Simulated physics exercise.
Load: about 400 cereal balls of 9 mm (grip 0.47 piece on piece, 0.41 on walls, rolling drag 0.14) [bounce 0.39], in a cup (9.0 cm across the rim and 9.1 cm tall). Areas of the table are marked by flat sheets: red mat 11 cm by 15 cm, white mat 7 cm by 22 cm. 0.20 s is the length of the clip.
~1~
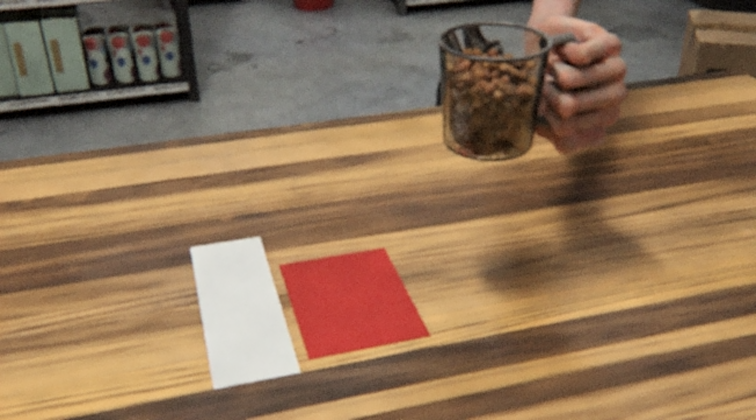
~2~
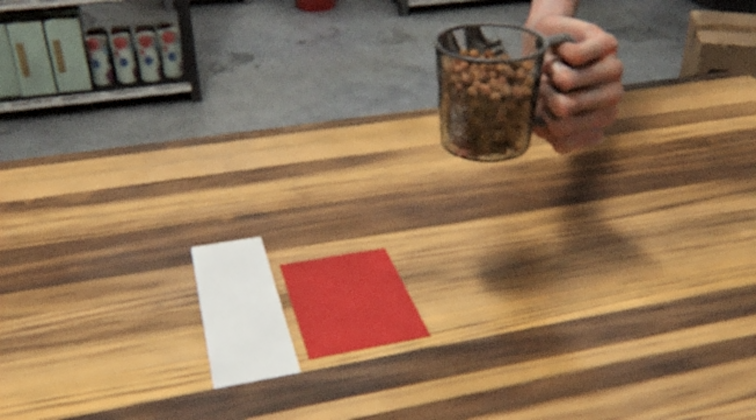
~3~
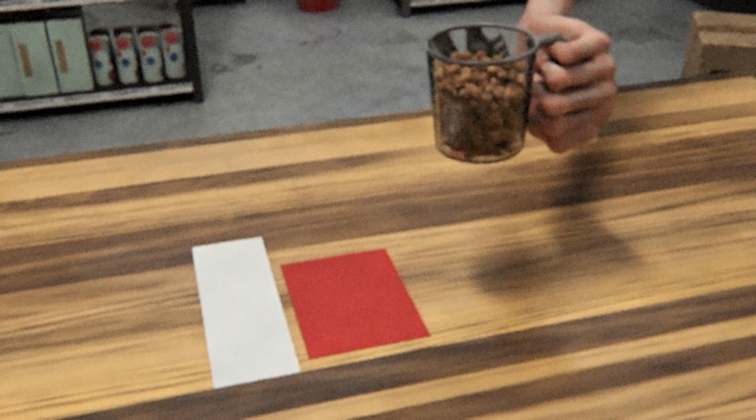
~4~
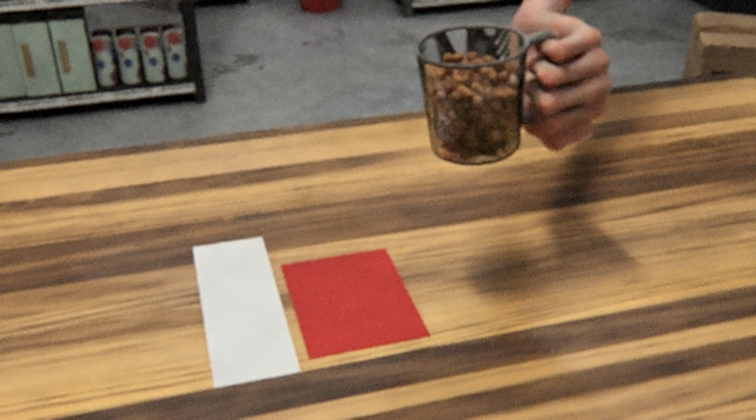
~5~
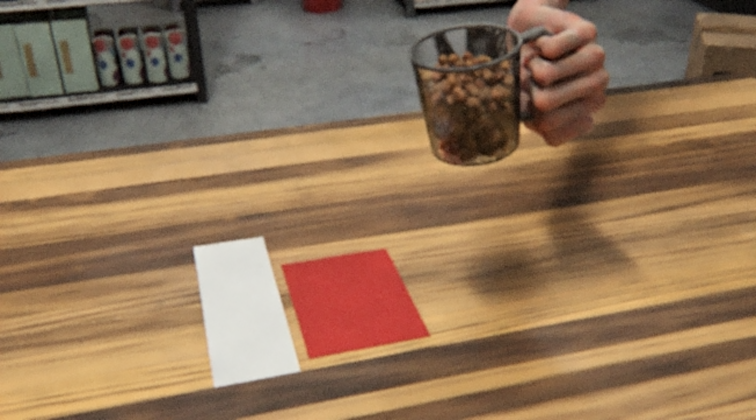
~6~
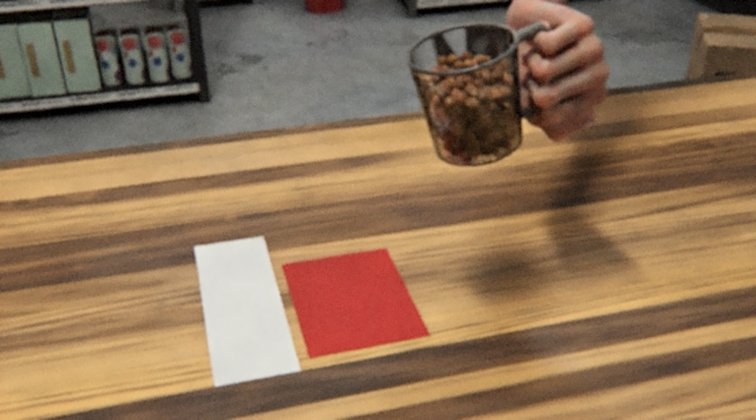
To begin with, a hand holds a clear glass mug filled with small brown balls above a striped wooden table, where a white mat and a red mat lie side by side. The hand shifts the mug slightly left, then gradually tilts it a little toward the left.
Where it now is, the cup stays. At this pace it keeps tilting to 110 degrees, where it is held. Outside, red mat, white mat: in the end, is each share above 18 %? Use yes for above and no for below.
Outside: Yes; red mat: Yes; white mat: No.
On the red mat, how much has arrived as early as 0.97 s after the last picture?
5 per cent.
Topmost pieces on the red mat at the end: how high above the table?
2.0 cm, roughly.
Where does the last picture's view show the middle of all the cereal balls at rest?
Centre at rest: Approx. (354, 296).
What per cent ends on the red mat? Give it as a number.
Around 65 in a hundred.
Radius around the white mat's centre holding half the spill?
18 cm, roughly.
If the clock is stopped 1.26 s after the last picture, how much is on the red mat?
Reading at that time: About 45 per cent.
Then, 0.37 s after the last picture, tilt 48 degrees; cup 100 %; middle of all pieces on or above the table near (477, 103).
Then, 0.68 s after the last picture, tilt 77 degrees; cup 100 %; middle of all pieces on or above the table near (478, 102).
Then, 0.97 s after the last picture, tilt 104 degrees; cup 85 %, red mat 5 %, in the air 10 %; middle of all pieces on or above the table near (465, 118).
Then, 1.26 s after the last picture, tilt 110 degrees; outside 5 %, cup 35 %, red mat 45 %, in the air 10 %; middle of all pieces on or above the table near (408, 212).
In the end, outside 30 %, white mat 10 %, cup 0 %, red mat 65 %.
